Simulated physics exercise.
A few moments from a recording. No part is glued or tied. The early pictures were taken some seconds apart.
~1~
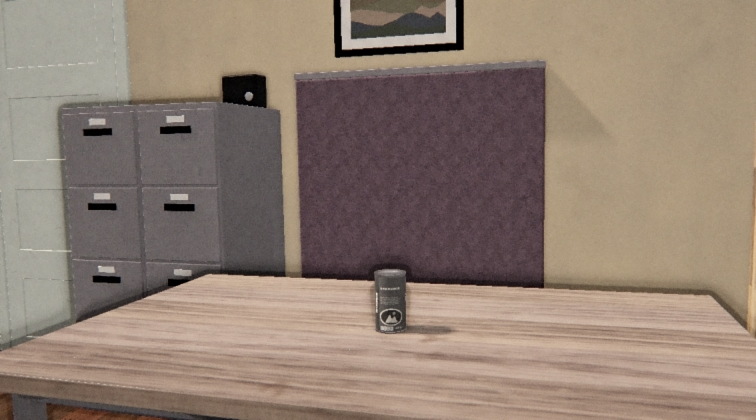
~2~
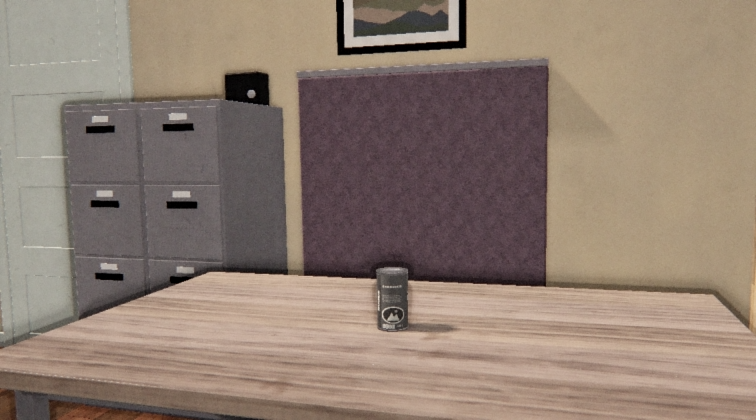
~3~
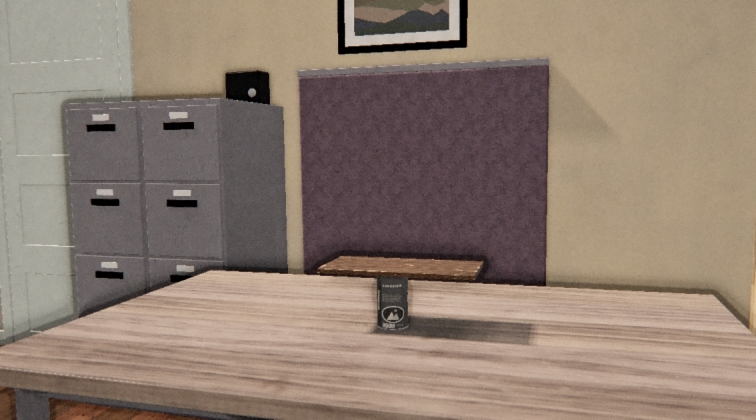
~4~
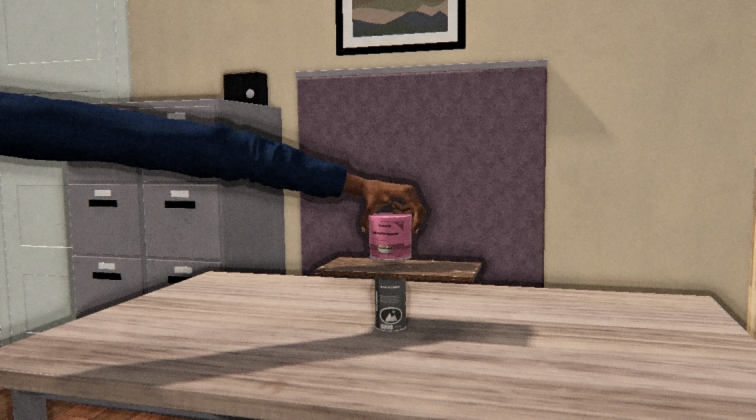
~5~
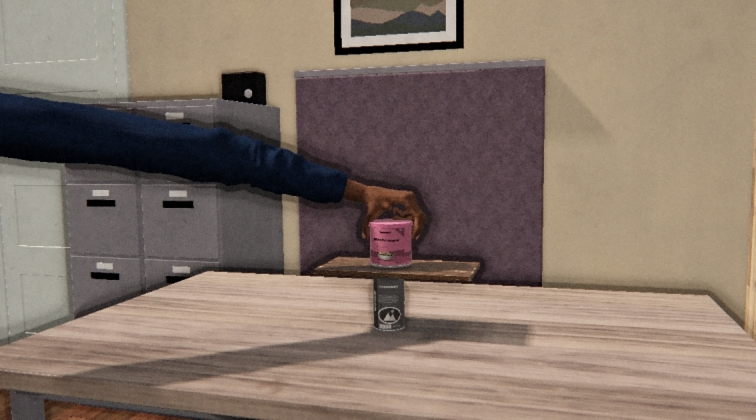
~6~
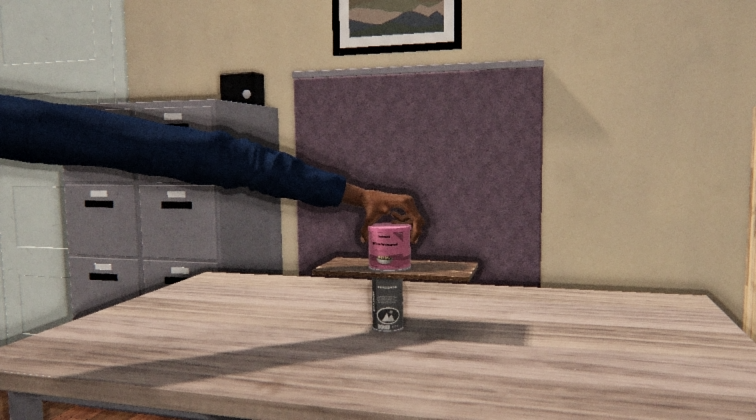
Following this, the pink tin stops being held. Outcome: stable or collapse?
Stable.
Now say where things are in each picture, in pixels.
In the first picture, the last thing is not in view yet; grey tin (391, 301).
In the second picture, the last thing is not in view yet; grey tin (393, 299).
In the third picture, the last thing is not in view yet; grey tin (392, 298).
The fourth picture shows on its way; pink tin (391, 236); grey tin (390, 299).
The fifth picture shows on its way; pink tin (391, 243); grey tin (389, 299).
The sixth picture shows in place under the hand; pink tin (390, 247); grey tin (388, 299).
Then, 0.70 s later than the last frame, all is still.
Then, 1.70 s later than the last frame, pink tin resting near (389, 247).
When it is over, all 3 as before. End places, in pixels of the last picture, pink tin near (389, 247). The stack holds.
